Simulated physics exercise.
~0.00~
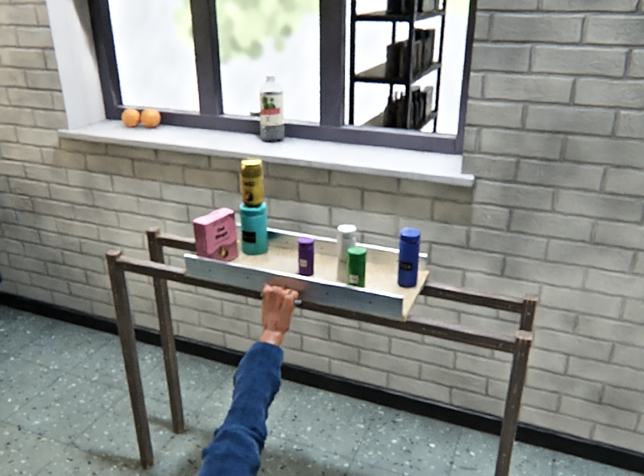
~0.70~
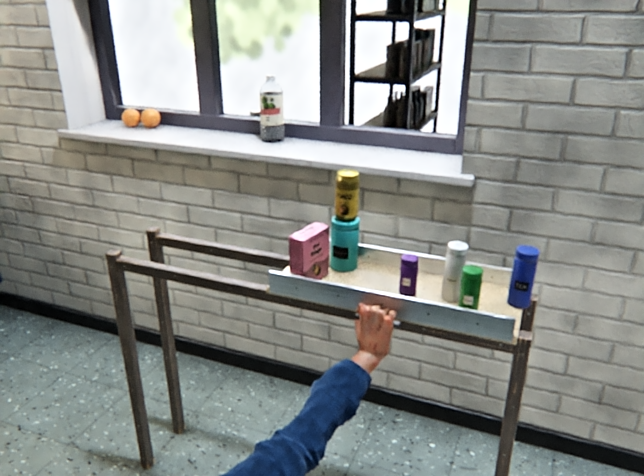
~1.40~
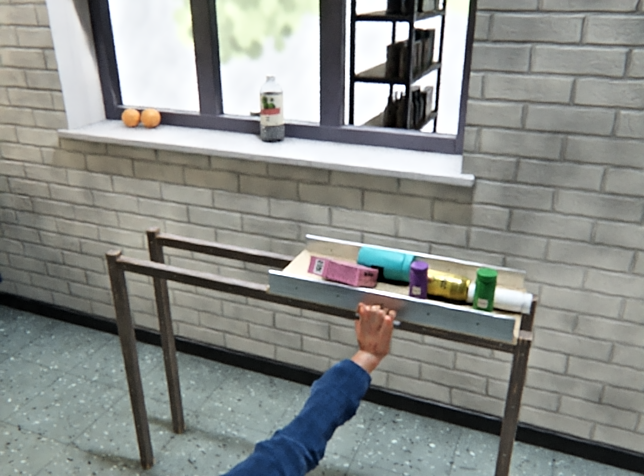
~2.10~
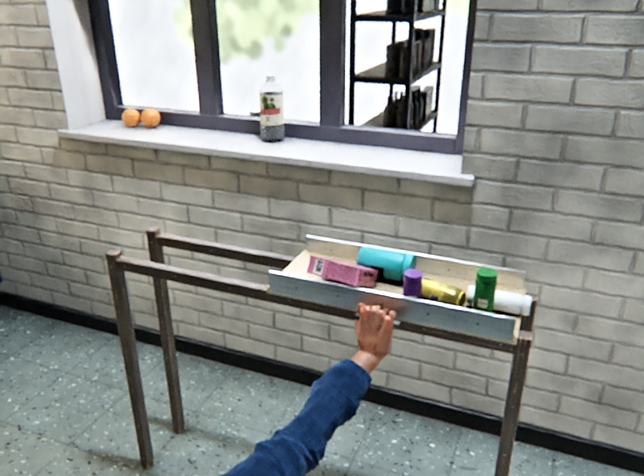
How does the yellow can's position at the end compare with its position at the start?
At the start the yellow can stands upright on top of the turquoise jar, but at the end it lies on its side on the tray.
